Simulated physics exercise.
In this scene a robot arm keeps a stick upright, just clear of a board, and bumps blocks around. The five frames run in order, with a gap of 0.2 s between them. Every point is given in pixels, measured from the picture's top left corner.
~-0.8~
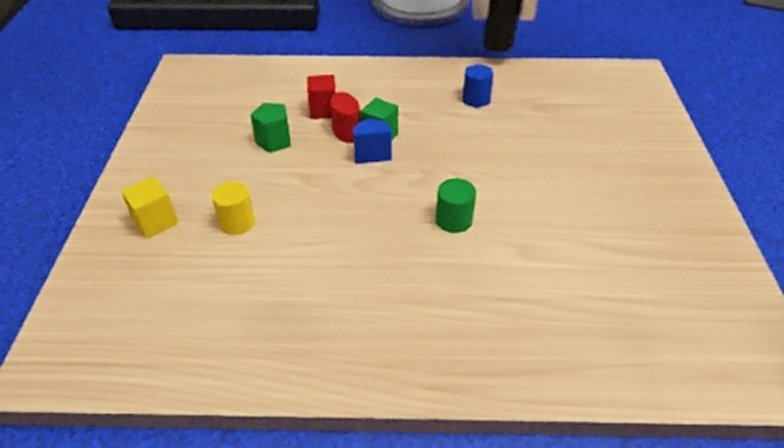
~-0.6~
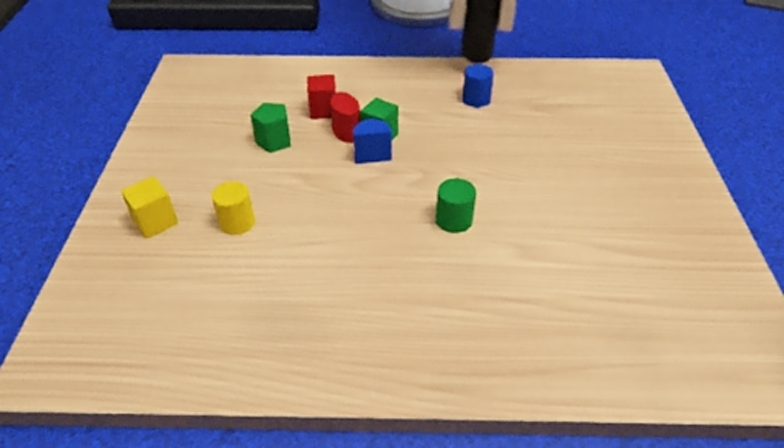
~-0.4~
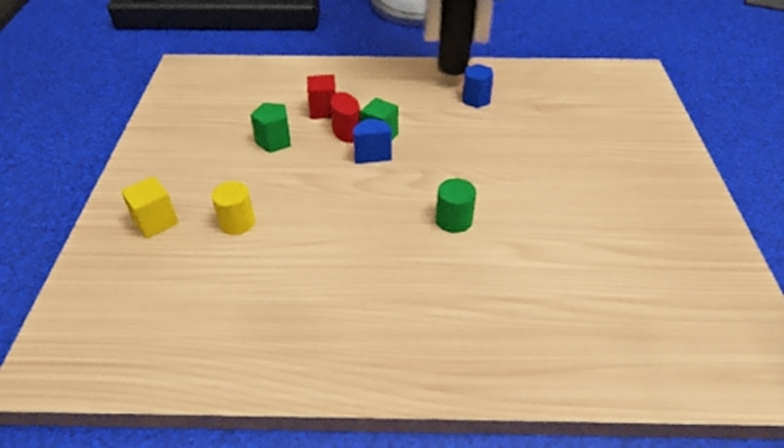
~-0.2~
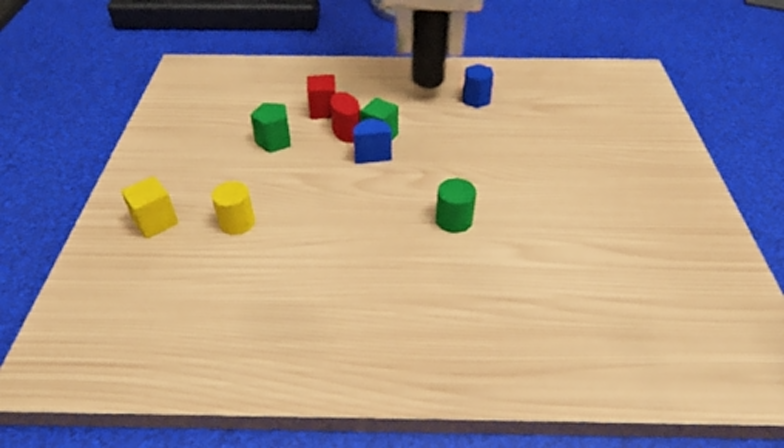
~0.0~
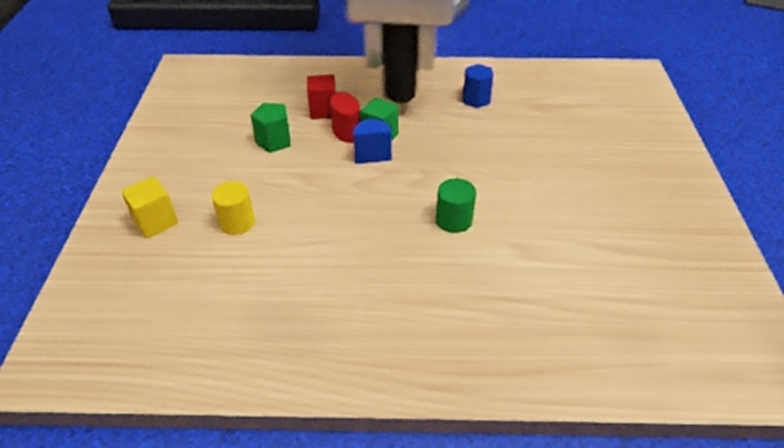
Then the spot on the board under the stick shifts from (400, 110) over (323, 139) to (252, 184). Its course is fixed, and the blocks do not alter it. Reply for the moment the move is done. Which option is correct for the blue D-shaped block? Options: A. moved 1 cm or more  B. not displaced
It's A.
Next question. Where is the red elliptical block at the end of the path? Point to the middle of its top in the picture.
The answer is (222, 175).
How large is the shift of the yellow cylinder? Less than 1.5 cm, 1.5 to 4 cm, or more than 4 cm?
Within 1.5 cm.
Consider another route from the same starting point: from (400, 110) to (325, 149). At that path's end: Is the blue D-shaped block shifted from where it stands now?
Going by the path, yes.
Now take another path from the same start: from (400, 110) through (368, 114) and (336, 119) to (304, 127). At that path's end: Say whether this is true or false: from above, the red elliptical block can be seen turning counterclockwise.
The claim holds.
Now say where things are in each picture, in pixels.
The first picture shows stick's lower end (498, 46); yellow cylinder (230, 193); green five-sided block (270, 112); red elliptical block (345, 102); blue D-shaped block (372, 127); green four-sided block (379, 107).
The second picture shows stick (477, 56); blocks still.
The third picture shows stick (453, 68); blocks still.
The fourth picture shows stick (428, 81); blocks still.
The fifth picture shows stick (400, 95); yellow cylinder (230, 193); green five-sided block (270, 112); red elliptical block (345, 102); blue D-shaped block (372, 127); green four-sided block (379, 107).
What follows on the original path. One third of the way, stick (347, 114); red elliptical block (322, 113), turned 15° anticlockwise; blue D-shaped block (374, 133); green four-sided block (368, 114), turned 65° anticlockwise.
Two thirds of the way, stick (294, 136); green five-sided block (260, 114), turned 40° clockwise; red elliptical block (271, 139), turned 50° anticlockwise; blue D-shaped block (374, 133); green four-sided block (368, 114), turned 65° anticlockwise.
At the end, stick (249, 169); yellow cylinder (227, 198); green five-sided block (256, 114), turned 50° clockwise; red elliptical block (222, 175), turned 55° anticlockwise; blue D-shaped block (374, 133); green four-sided block (368, 114), turned 65° anticlockwise.
